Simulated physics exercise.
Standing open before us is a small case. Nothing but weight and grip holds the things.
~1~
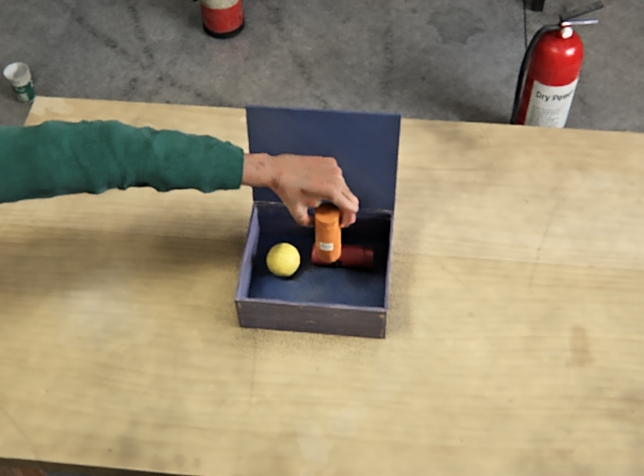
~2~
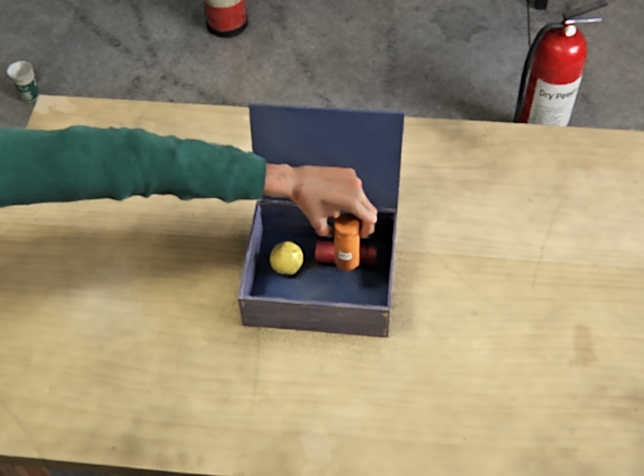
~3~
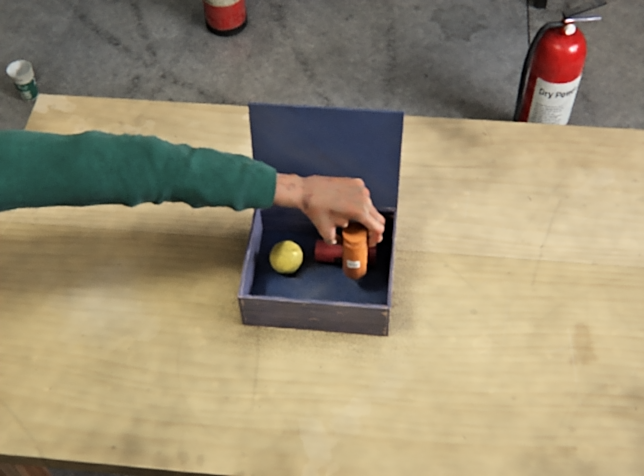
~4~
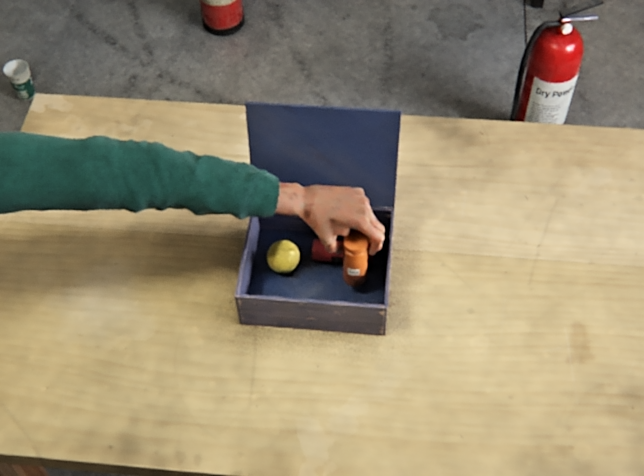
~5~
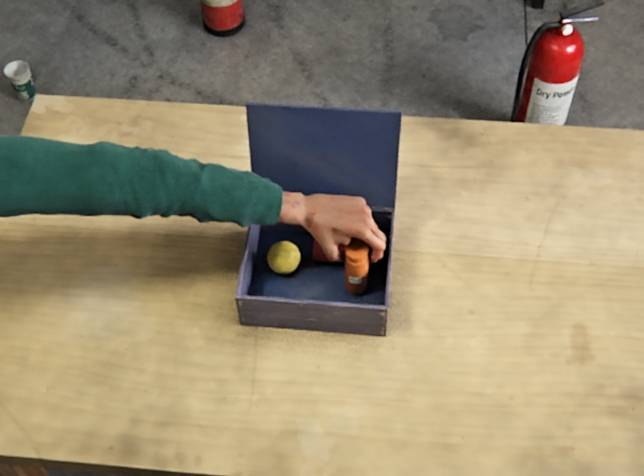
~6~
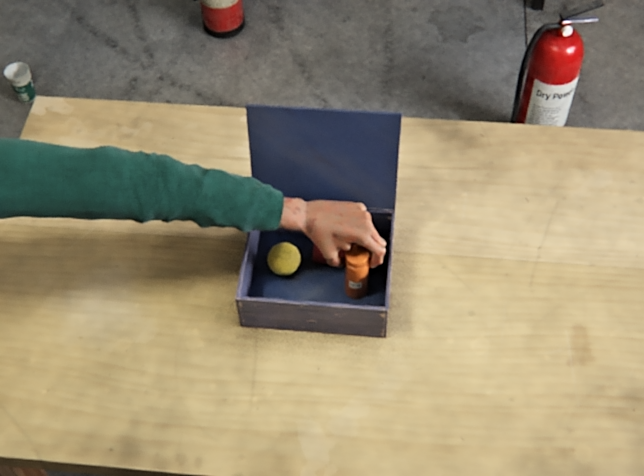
A hand lowers an orange shaker into an open case beside a yellow ball.
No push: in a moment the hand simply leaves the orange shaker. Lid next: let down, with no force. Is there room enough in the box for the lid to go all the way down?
No, there is not.
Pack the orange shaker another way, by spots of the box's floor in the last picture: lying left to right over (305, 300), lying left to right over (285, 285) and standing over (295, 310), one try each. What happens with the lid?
The lid goes all the way down the first time, goes all the way down the second time and stays partly open the third time.
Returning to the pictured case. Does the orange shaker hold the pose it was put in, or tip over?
As it turns out, it keeps its original angle.
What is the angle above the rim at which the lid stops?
Angle: About 14°.
Then, 1.10 s later than the last frame, lid starting down.
Then, 1.50 s later than the last frame, lid 66° above the rim.
Then, 1.80 s later than the last frame, lid 43° above the rim.
Then, 2.00 s later than the last frame, lid 26° above the rim.
When it is over, lid 15° above the rim; all 3 as before. End places, in pixels of the last picture, orange shaker near (357, 273).
